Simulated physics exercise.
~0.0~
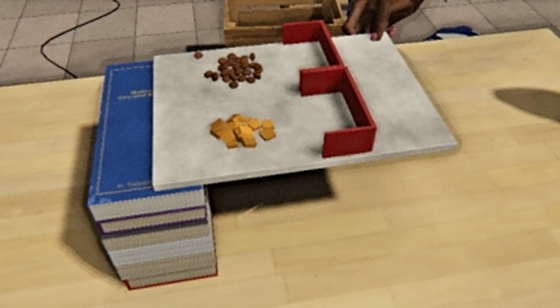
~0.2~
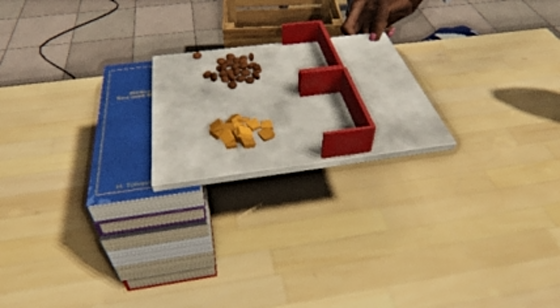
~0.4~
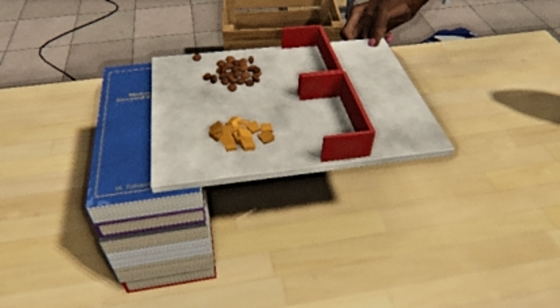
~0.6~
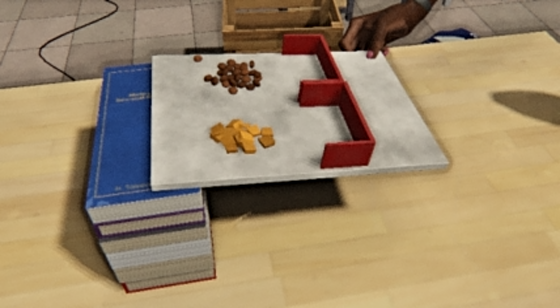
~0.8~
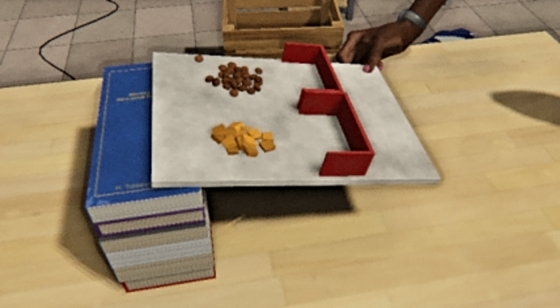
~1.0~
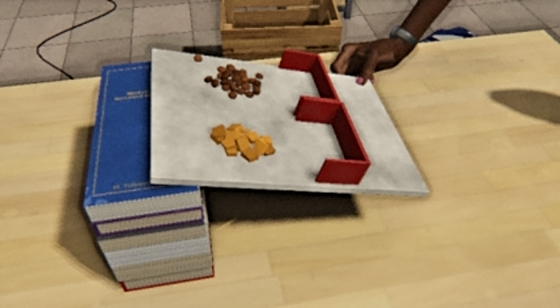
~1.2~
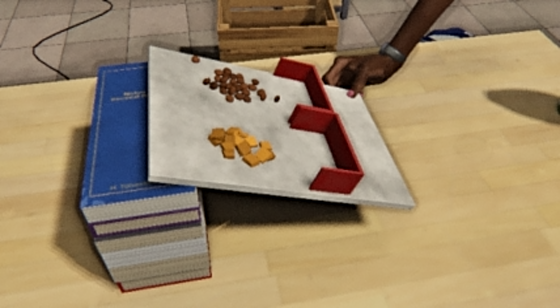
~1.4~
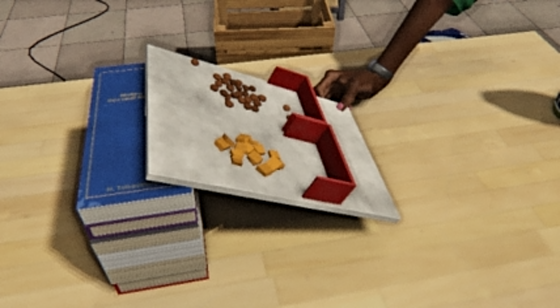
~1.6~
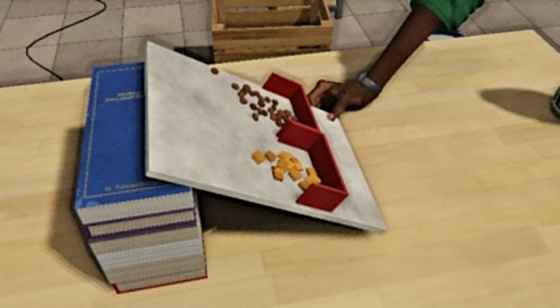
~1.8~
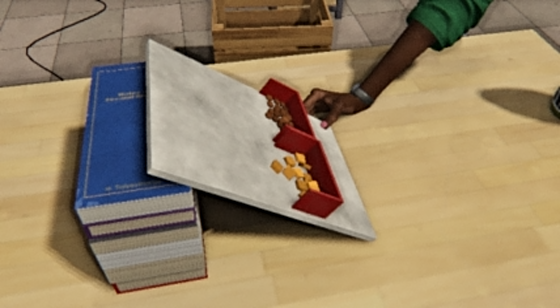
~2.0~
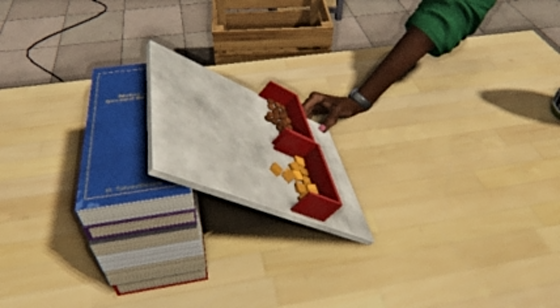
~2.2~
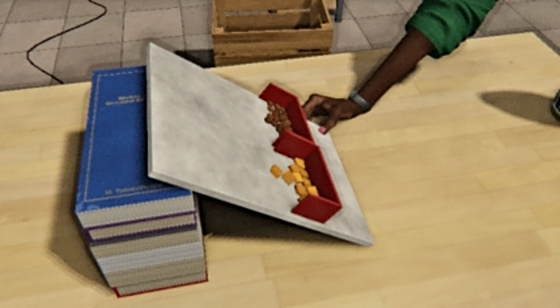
A tilting board sends brown bits and orange pieces sliding against its red strips.
